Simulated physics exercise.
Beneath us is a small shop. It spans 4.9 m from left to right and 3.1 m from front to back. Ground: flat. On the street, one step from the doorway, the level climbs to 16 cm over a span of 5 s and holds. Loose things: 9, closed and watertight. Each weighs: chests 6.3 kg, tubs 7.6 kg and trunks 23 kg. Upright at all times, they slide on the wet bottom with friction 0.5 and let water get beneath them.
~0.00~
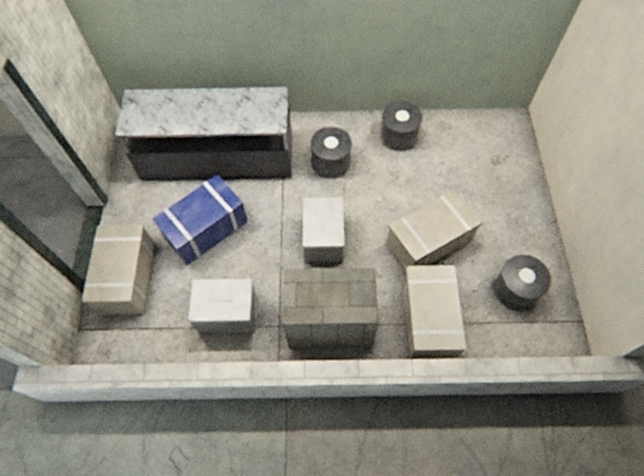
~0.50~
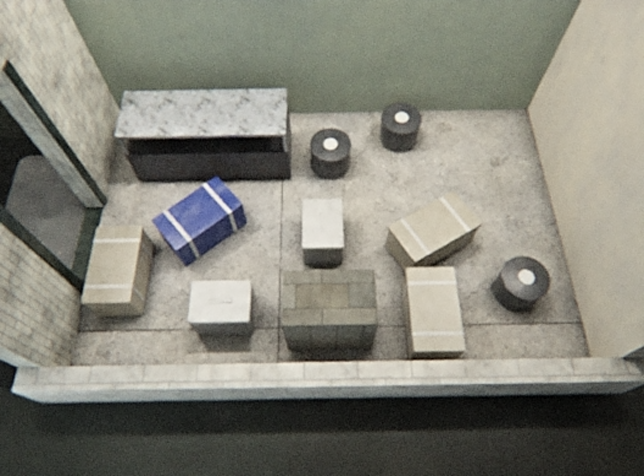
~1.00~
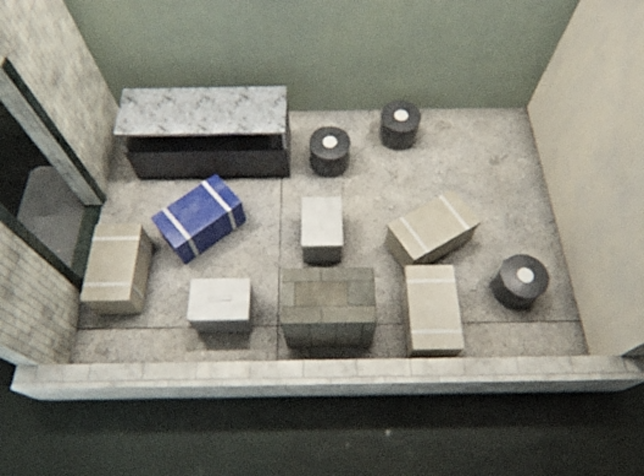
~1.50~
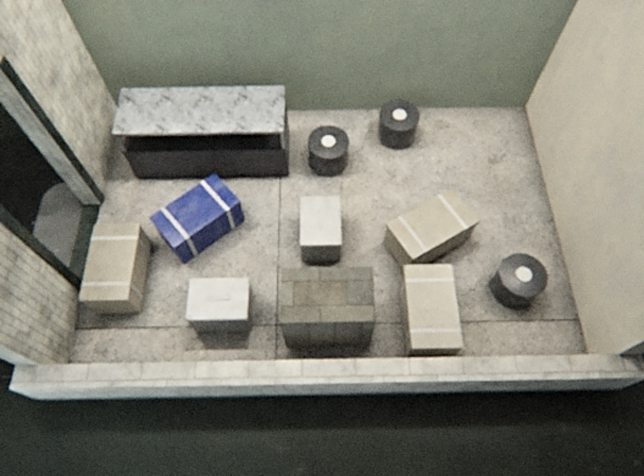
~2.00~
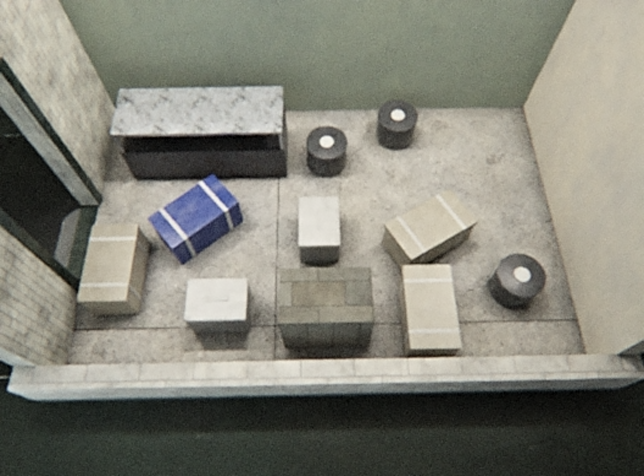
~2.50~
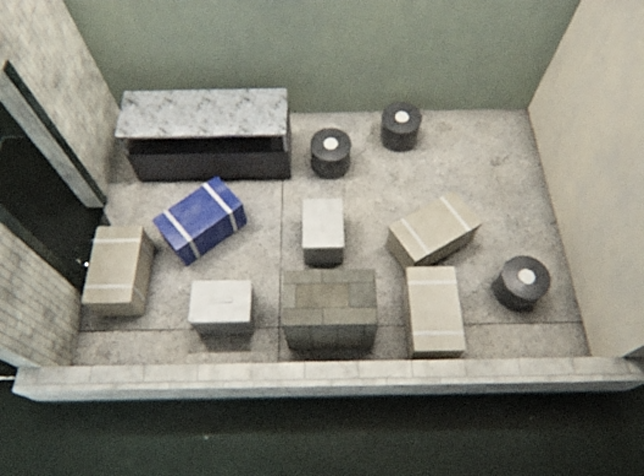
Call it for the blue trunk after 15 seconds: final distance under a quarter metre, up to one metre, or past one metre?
Past one metre.
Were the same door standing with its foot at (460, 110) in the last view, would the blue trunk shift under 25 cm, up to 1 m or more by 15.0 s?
Observation: Blue trunk negligible displacement.
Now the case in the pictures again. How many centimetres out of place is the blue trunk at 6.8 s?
Shift: About 50 cm.
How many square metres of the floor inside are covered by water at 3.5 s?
The covered patch comes to about 0.5 m2.
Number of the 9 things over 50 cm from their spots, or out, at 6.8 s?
I make it 1.
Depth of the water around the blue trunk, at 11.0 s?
Around 8 cm.
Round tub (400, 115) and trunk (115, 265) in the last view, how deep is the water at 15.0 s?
I'd estimate 8 cm for the first and 7 cm for the second.
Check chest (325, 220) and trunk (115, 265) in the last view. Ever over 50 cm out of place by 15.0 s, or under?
In that order: More, past it.
After 3.5 s the blue trunk is near (198, 212), 0.0 m from its start, aground; 0 afloat.
After 6.8 s the blue trunk is near (236, 231), 0.5 m from its start, aground; 0 afloat.
After 11.0 s the blue trunk is near (324, 248), 1.3 m from its start, afloat; 4 afloat.
After 15.0 s the blue trunk is near (354, 226), 1.6 m from its start, afloat; 9 afloat.
